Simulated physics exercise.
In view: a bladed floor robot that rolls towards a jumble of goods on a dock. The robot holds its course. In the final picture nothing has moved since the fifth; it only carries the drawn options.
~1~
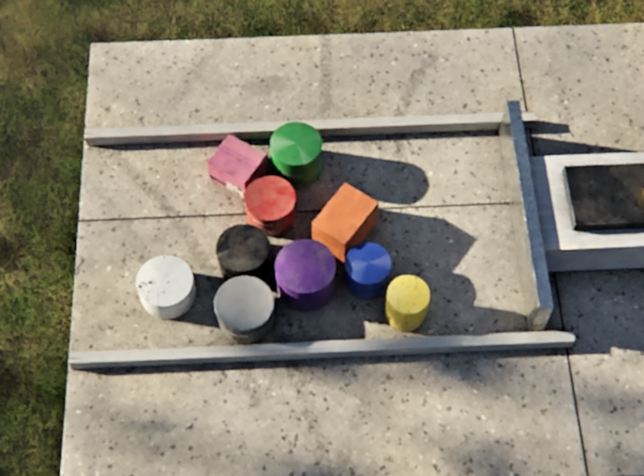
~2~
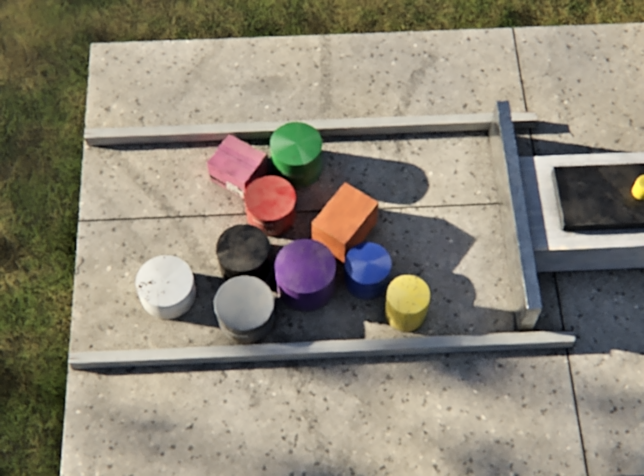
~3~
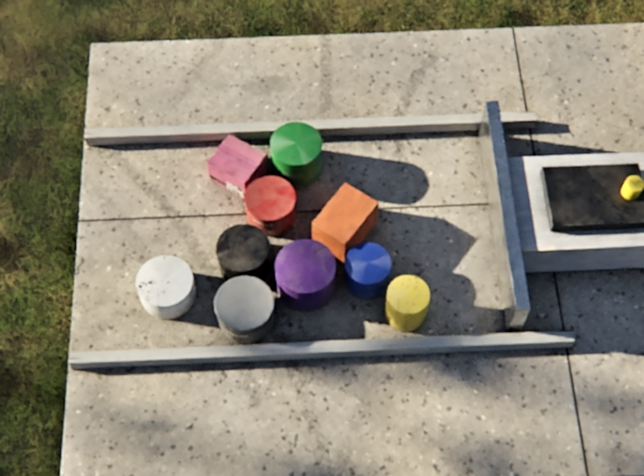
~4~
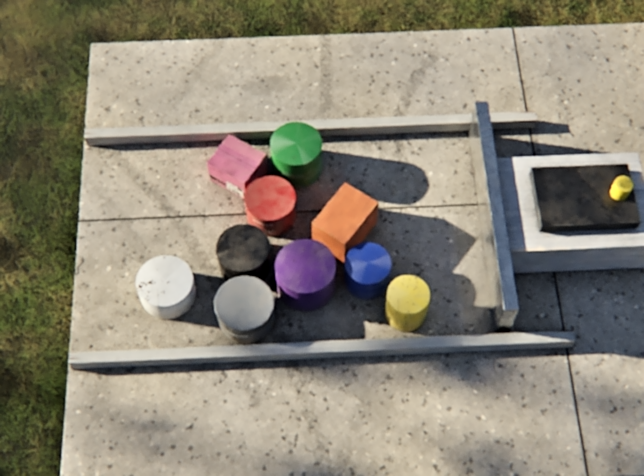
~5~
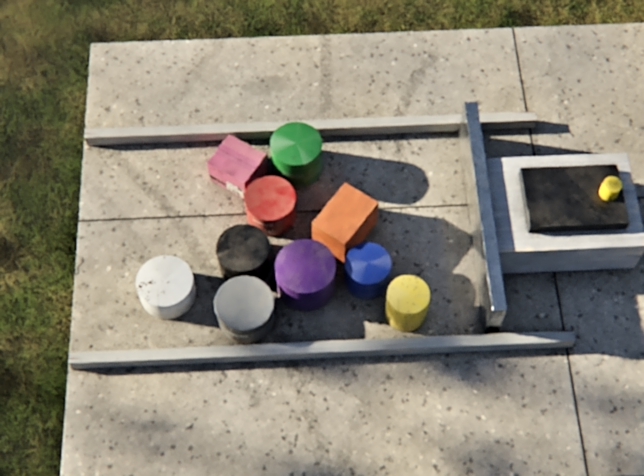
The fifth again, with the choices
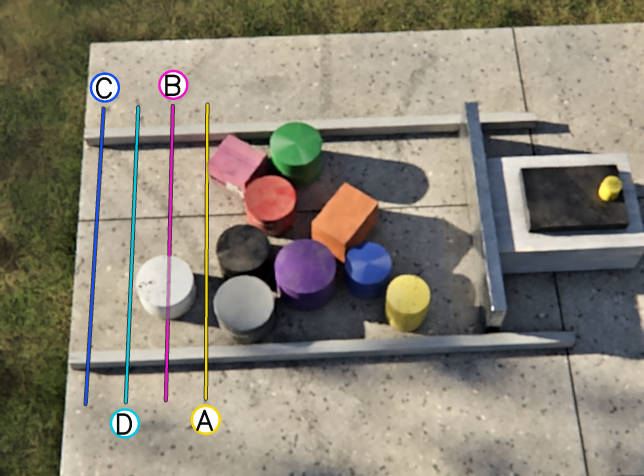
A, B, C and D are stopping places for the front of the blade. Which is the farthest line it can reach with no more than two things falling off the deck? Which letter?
It should halt at B.
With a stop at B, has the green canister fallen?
By then, no.
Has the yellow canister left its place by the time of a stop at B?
Yes.
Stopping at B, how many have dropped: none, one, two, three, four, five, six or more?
Two.
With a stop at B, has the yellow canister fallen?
By then, no.
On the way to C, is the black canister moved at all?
Yes.
On the marked copy, A at (207, 241); B at (170, 242); C at (95, 245); D at (132, 244).
Following B. Soon after the start, robot (452, 202); yellow canister (348, 309); purple canister (290, 276).
Later, robot (338, 206); white canister (128, 299); black canister (148, 225).
In the end, robot (251, 210); white canister over the edge; black canister over the edge; two fallen.
As for the rest, A is within the limit but short; C drops ten; D drops six.
